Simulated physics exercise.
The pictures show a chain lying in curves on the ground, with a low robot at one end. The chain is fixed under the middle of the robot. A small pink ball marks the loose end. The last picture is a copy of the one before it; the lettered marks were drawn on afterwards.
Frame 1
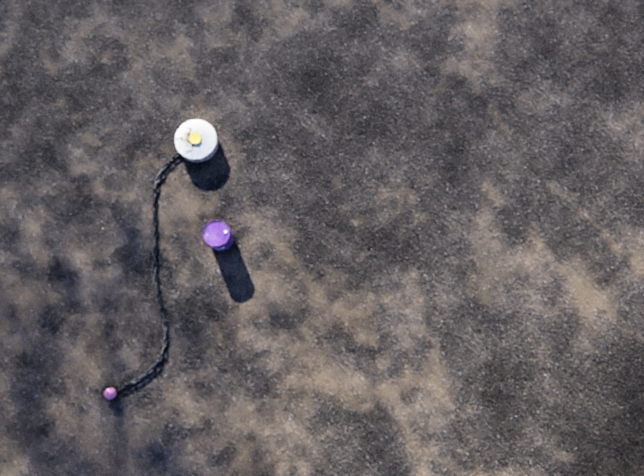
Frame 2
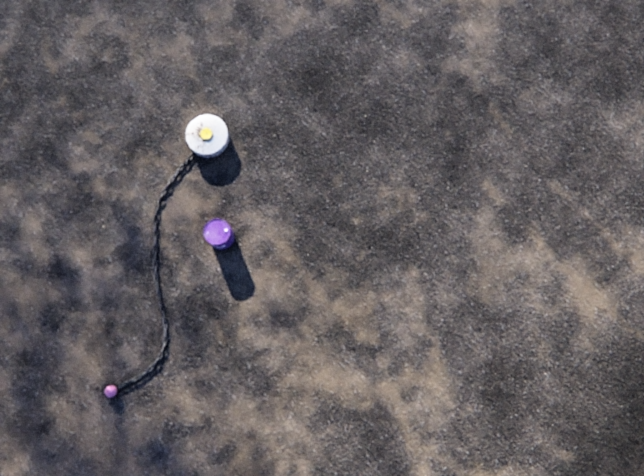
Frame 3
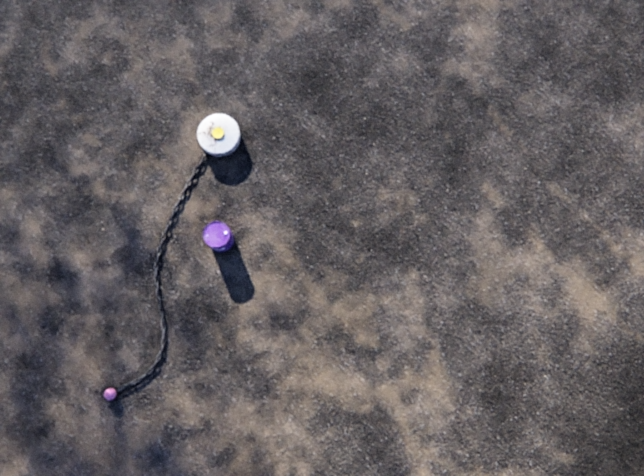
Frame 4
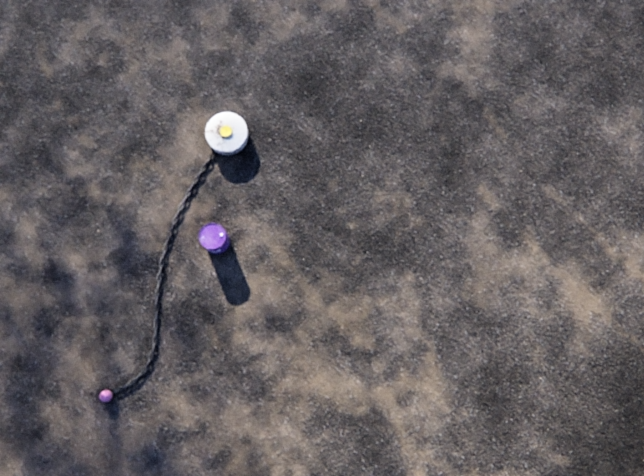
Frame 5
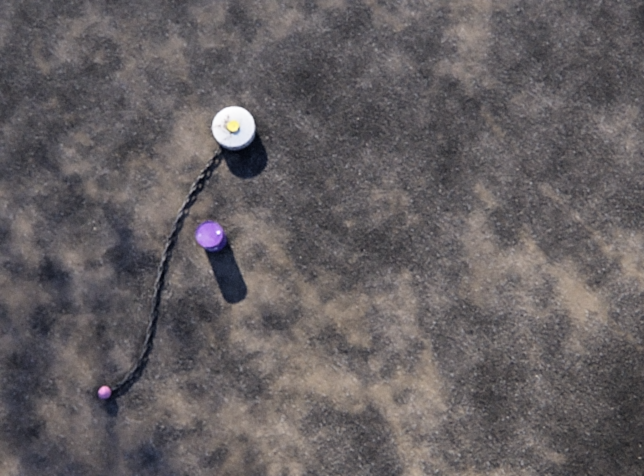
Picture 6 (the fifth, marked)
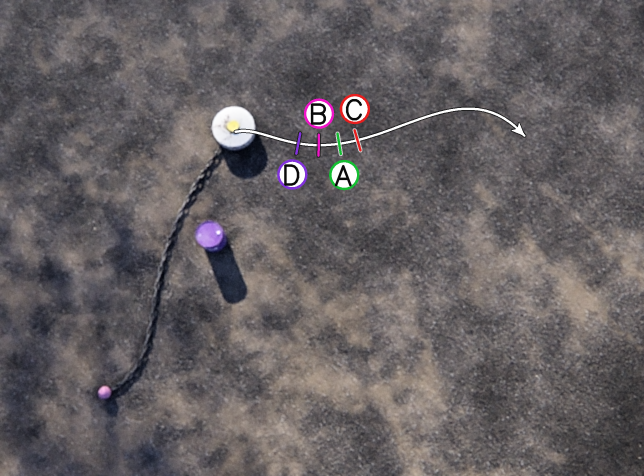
The clip shows a round white robot with a yellow centre slowly moving right and slightly upward, drawing the near part of a dark, curved chain straighter, while the chain's pink far end and a purple keg barely shift.
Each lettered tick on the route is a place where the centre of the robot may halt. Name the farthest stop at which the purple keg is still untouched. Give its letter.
As far as tick D.
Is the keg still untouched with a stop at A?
No.
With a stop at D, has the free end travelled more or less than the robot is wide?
Less.
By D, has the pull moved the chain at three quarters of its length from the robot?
By then, yes.
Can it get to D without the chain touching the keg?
Yes.
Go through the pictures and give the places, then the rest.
Free end (110, 393); purple keg (219, 236); robot (197, 141), in the first picture.
Robot (208, 137); purple keg (219, 234), in the second picture.
Robot (219, 136); purple keg (219, 237), in the third picture.
Robot (227, 134); free end (106, 396); purple keg (215, 239), in the fourth picture.
Robot (234, 129); free end (105, 393); purple keg (212, 237), in the fifth picture.
On the marked copy, A at (339, 144); B at (319, 145); C at (358, 140); D at (298, 143); the route from (235, 132) via (388, 131) to (524, 136).
Following D. Soon after the start, robot (257, 130), middle of the chain (172, 250), free end (112, 389).
Later, robot (280, 137), middle of the chain (180, 244), free end (117, 383).
In the end, robot (298, 141), middle of the chain (189, 239), free end (122, 376); nothing has been touched.
As for the rest, A brings the chain against the keg; B brings the chain against the keg; C brings the chain against the keg.
